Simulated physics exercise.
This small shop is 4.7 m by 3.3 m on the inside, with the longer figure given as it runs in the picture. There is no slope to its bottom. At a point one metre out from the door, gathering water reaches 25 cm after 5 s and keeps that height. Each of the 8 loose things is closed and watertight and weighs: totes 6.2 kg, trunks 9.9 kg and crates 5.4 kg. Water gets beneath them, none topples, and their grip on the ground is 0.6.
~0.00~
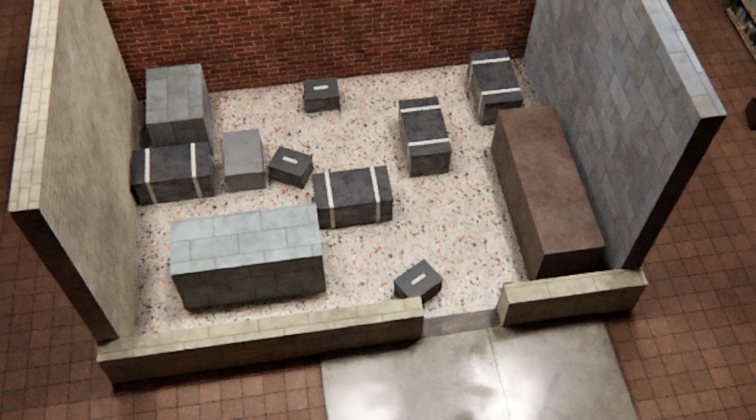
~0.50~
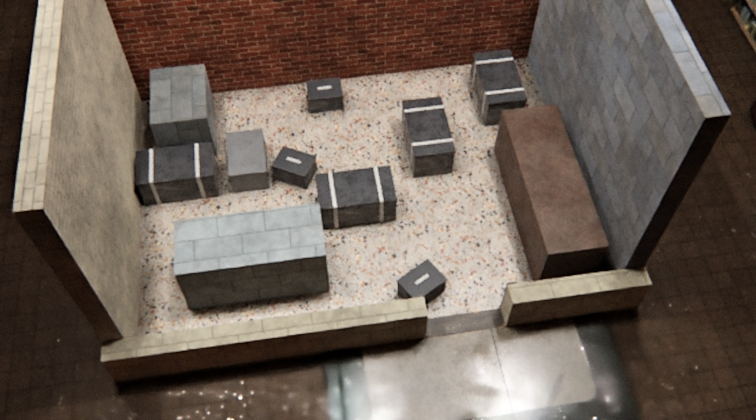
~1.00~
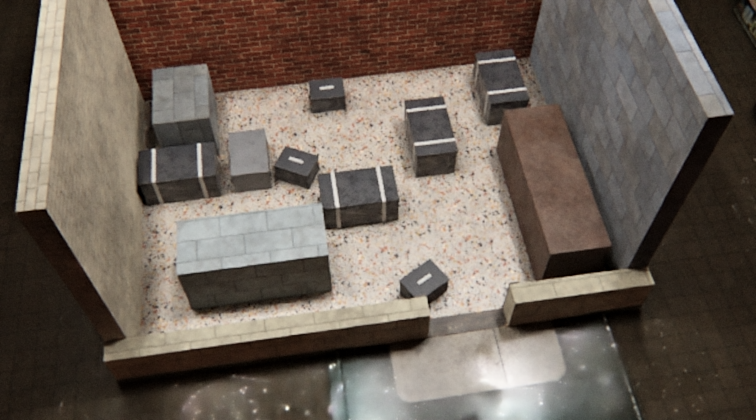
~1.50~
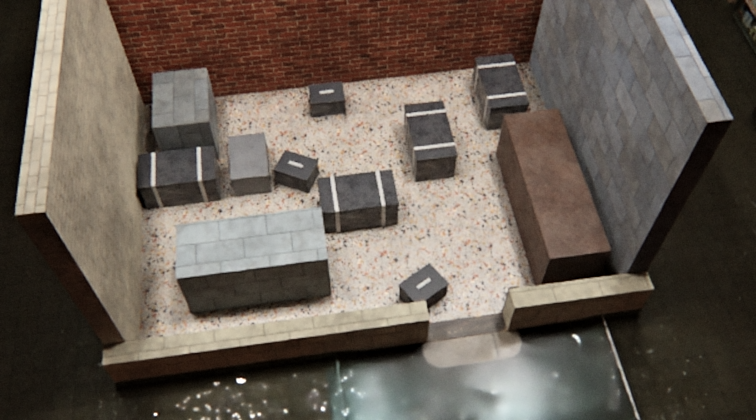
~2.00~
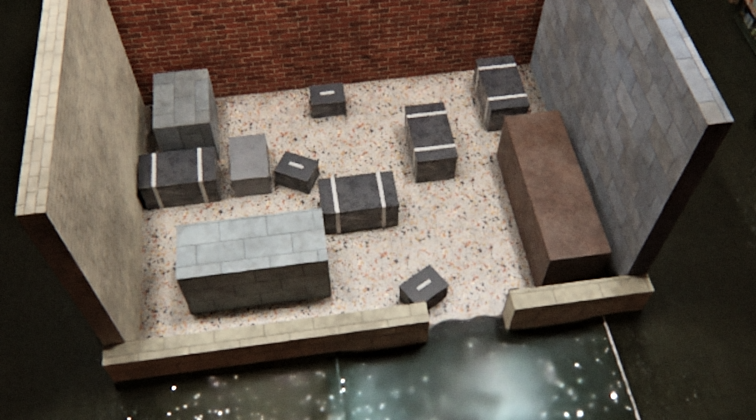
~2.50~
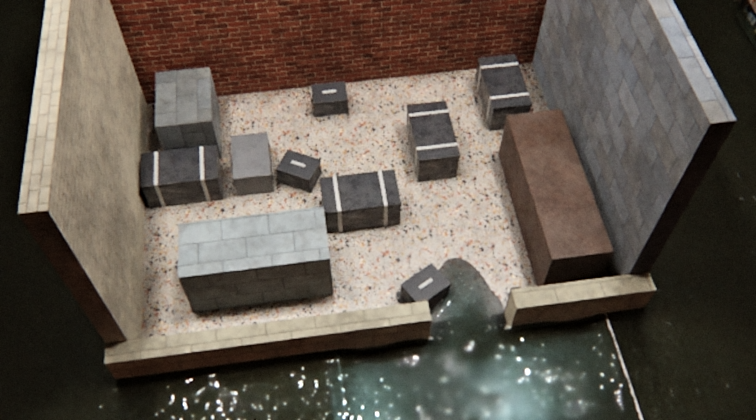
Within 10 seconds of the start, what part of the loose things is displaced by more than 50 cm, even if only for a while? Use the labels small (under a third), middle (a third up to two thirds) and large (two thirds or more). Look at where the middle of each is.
Middle.
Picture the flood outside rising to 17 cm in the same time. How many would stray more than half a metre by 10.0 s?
The count would be 3.
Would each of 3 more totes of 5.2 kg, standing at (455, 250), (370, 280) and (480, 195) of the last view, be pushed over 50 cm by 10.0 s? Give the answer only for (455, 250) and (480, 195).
Note: Item 1 exceeds the limit; item 2 exceeds the limit.
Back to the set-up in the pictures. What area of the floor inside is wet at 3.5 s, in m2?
My estimate is roughly 2.0 m2.
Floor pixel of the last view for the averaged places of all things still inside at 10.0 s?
Mean position approx. (301, 185).
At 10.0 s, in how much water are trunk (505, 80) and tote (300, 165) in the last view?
Close to 11 and 6 centimetres.
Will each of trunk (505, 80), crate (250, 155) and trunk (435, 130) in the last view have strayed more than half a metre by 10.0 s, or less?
One by one in that order: Below; above; above.
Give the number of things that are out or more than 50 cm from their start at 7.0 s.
By that point, 2.
After 3.5 s 0 of 8 are over 50 cm from their spots; 0 afloat.
After 4.5 s 1 of 8 are over 50 cm from their spots; 0 afloat.
After 7.0 s 2 of 8 are over 50 cm from their spots; 2 afloat.
After 10.0 s 5 of 8 are over 50 cm from their spots, and 5 have been at some point; 7 afloat.
